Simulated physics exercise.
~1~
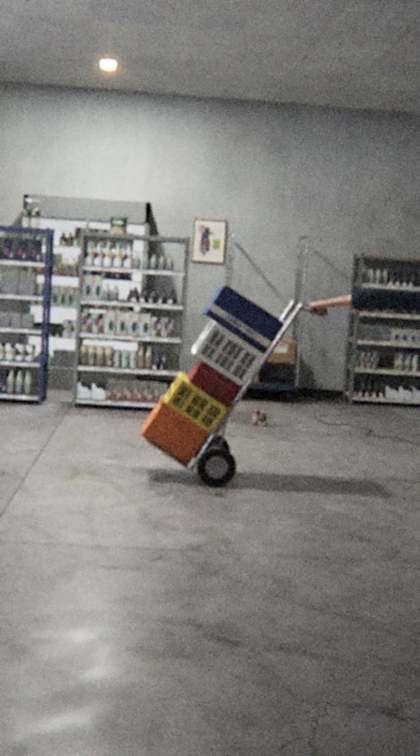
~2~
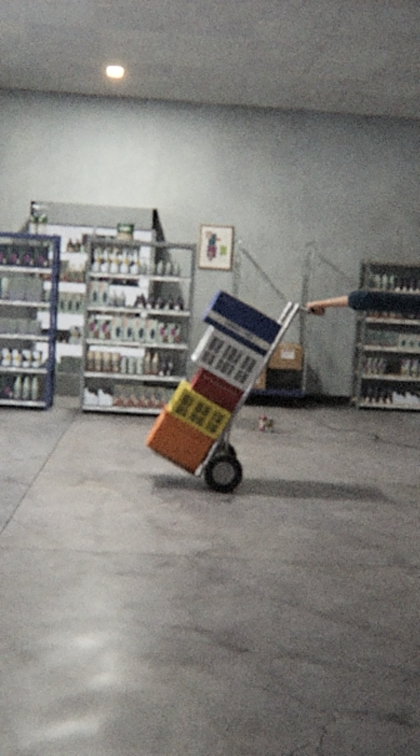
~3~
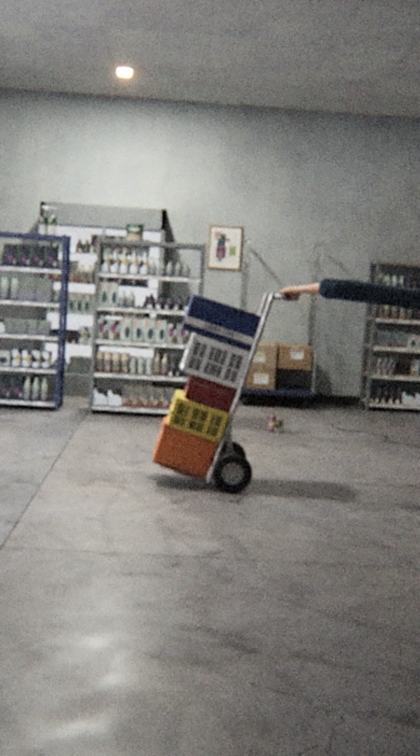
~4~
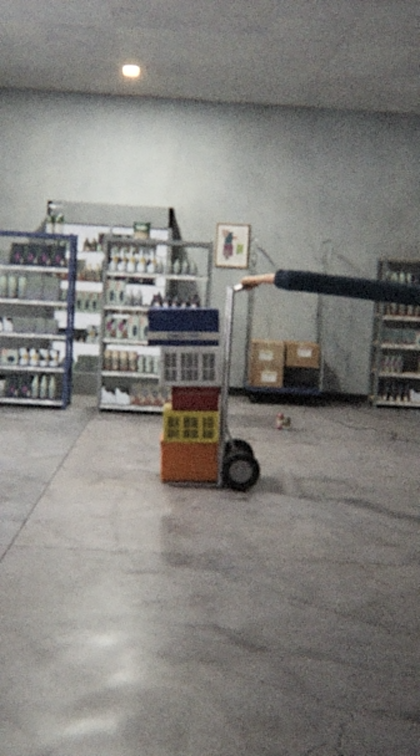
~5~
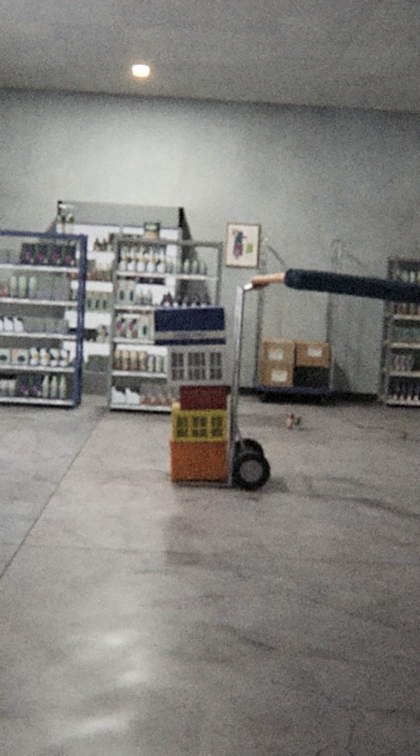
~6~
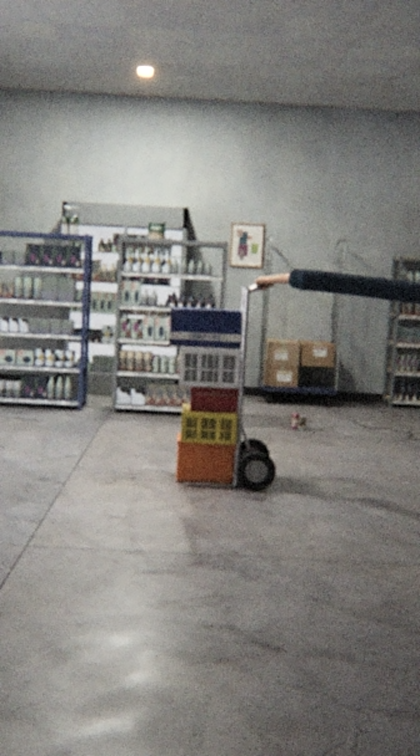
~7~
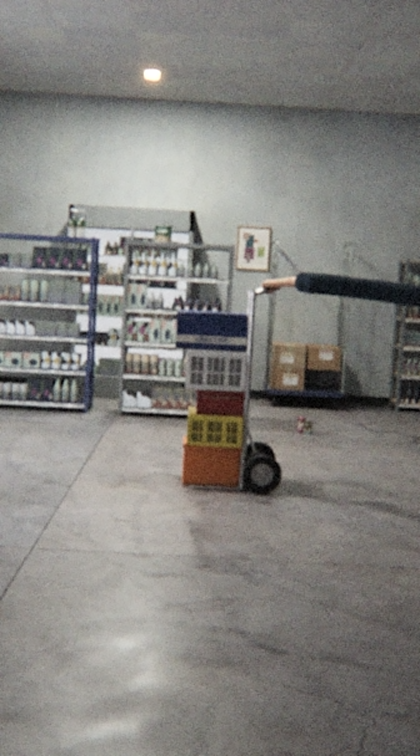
A dark-sleeved arm reaches in from the right and grips the handle of a two-wheeled hand truck, seen from the side across a grey concrete room with shelves of bottles along the back wall. The truck leans back to the right, carrying an orange tote at the bottom, then a yellow crate, a red toolbox, a white crate and a blue box on top. The arm pushes the handle leftward, swinging the truck up until it stands upright and stops. The stack stays together, and the view drifts slightly left. At the end all five pieces remain standing, with the hand still on the handle.
